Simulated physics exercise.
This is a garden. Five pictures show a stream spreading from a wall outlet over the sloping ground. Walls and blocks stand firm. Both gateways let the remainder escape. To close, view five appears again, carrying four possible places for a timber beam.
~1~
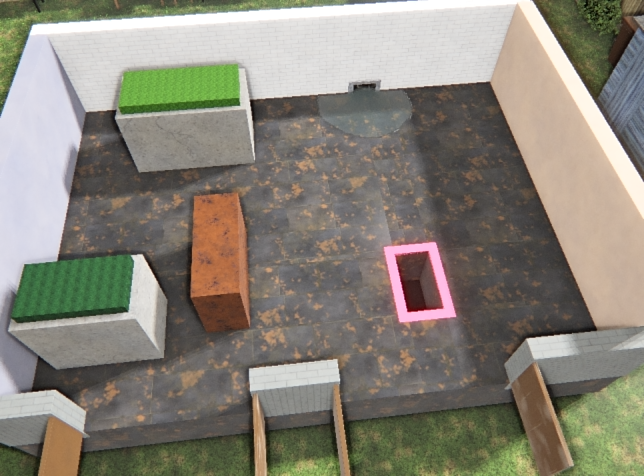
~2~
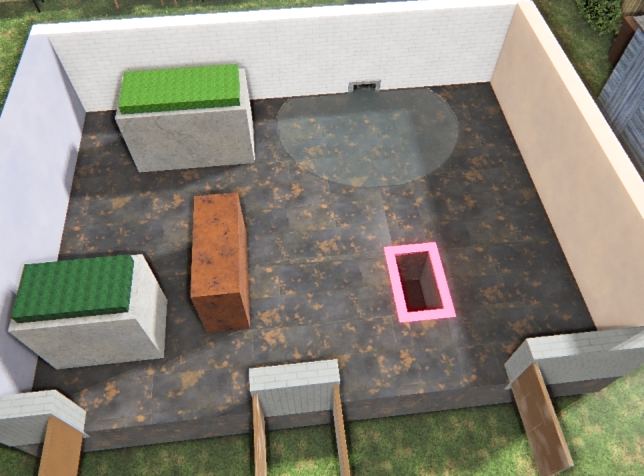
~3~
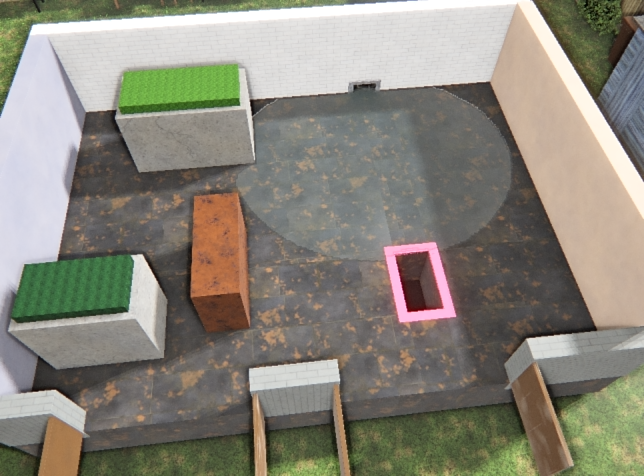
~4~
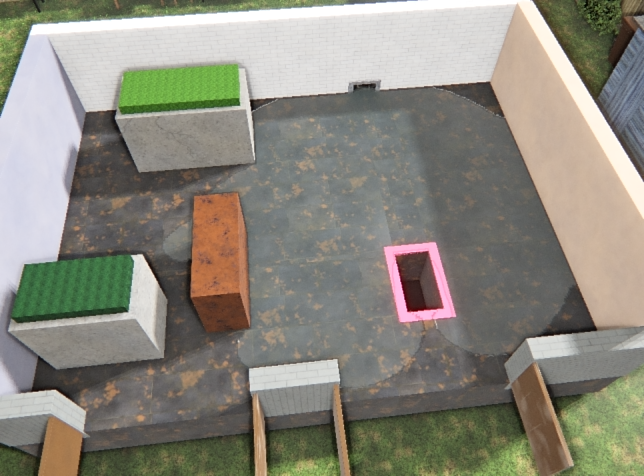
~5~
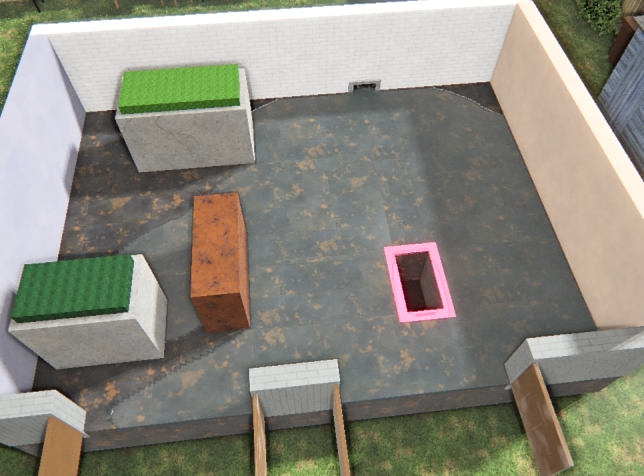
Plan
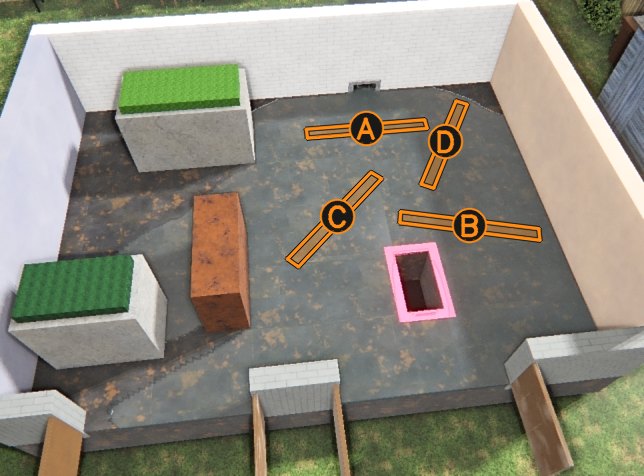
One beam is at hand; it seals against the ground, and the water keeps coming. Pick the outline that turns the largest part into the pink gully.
Go for D.
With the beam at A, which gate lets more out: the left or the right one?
More leaves on the right.
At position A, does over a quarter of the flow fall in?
No.
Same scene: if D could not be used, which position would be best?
Here it is position C.
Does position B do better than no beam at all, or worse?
Worse.
On the marked copy, A from (306, 133) to (425, 124); B from (400, 217) to (539, 234); C from (292, 262) to (376, 175); D from (427, 186) to (461, 102).
With A, about 11 % of the stream runs into the pink gully, about 89 % out by the gates.
With B, about 5 % of the stream runs into the pink gully, about 94 % out by the gates.
With C, about 14 % of the stream runs into the pink gully, about 85 % out by the gates.
With D, about 19 % of the stream runs into the pink gully, about 80 % out by the gates.
